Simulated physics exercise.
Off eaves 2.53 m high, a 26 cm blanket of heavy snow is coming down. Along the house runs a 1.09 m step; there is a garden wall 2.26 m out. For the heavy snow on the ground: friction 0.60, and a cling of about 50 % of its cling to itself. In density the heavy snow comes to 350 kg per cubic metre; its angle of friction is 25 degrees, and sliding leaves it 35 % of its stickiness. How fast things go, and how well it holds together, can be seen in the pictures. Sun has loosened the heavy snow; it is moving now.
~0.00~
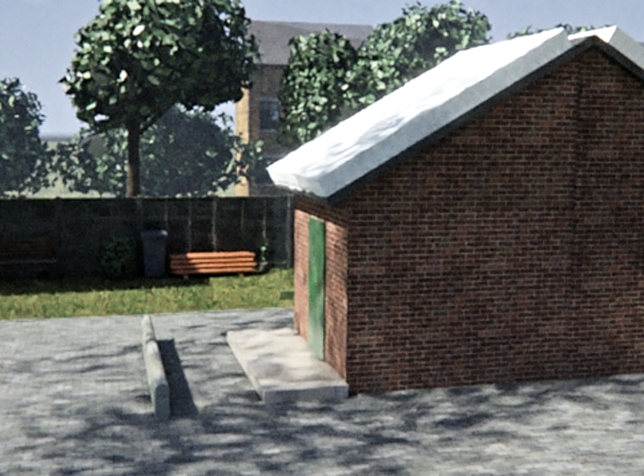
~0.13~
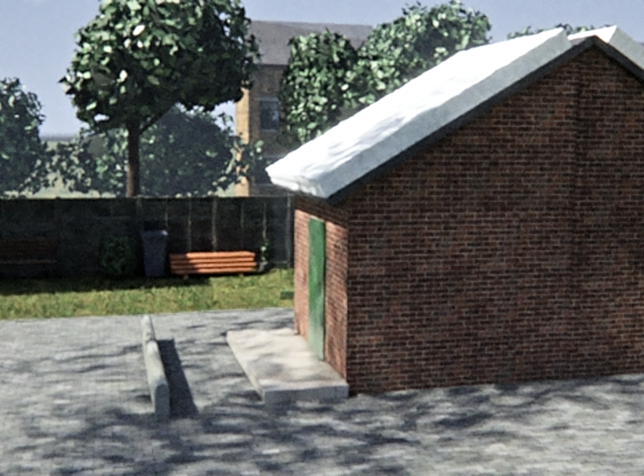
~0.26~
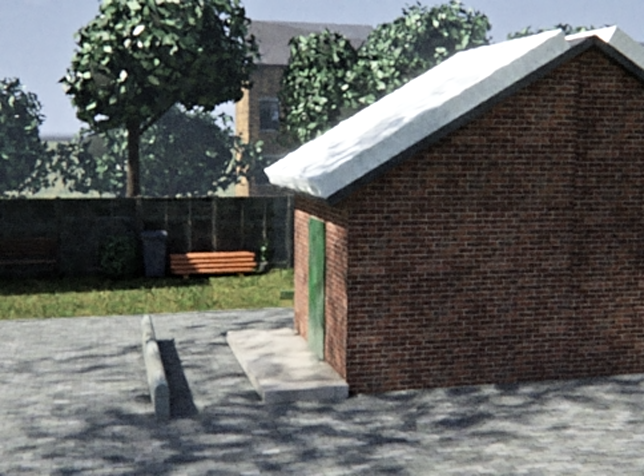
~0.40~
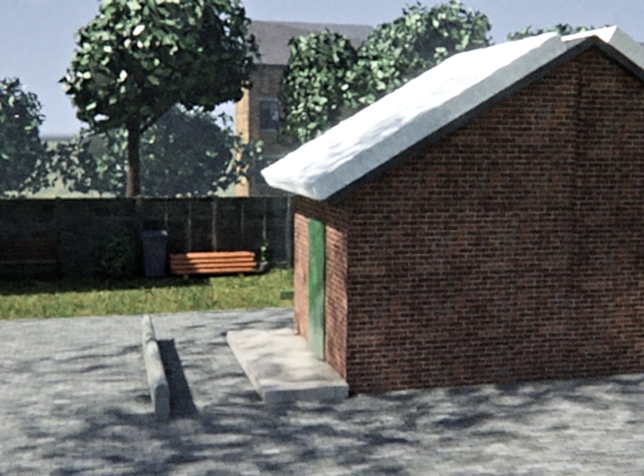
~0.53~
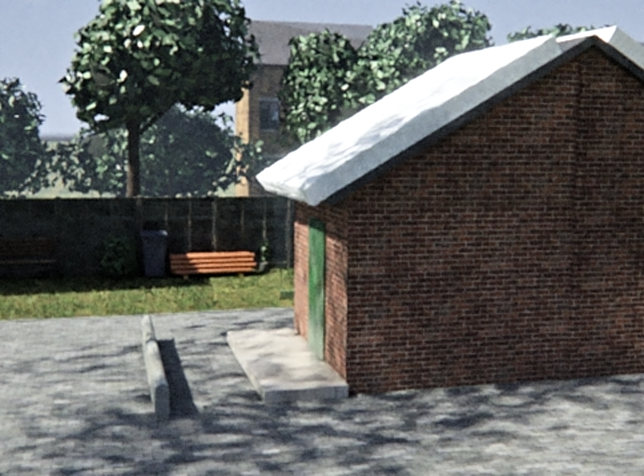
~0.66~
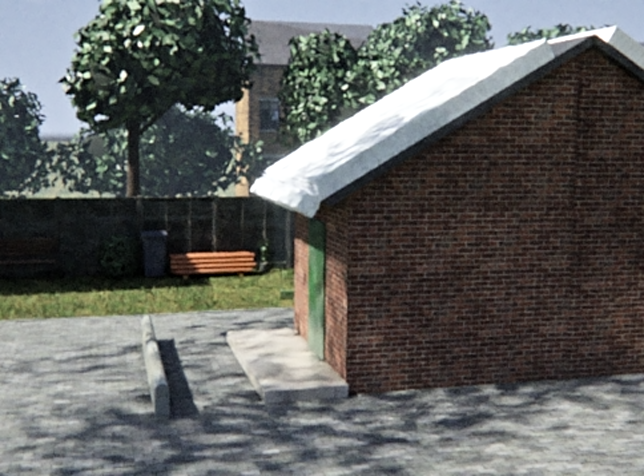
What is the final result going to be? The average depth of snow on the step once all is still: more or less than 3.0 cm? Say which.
The answer is more.
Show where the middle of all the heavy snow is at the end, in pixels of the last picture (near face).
Around (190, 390).
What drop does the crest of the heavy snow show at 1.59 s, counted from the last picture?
About 0.8 m.
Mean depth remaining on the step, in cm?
The mean works out to some 7 cm.
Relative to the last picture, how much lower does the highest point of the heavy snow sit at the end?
Roughly 3.9 m.
After 1.09 s, 88 % of the snow is still up on the roof and 12 % is falling or down.
After 1.59 s, 66 % of the snow is still up on the roof and 34 % is falling or down.
After 2.10 s, 31 % of the snow is still up on the roof and 69 % is falling or down.
After 2.60 s, none of the snow is still up on the roof and all is falling or down.
After 3.80 s, none of the snow is still up on the roof and the snow on the step is 7.3 cm deep on average.
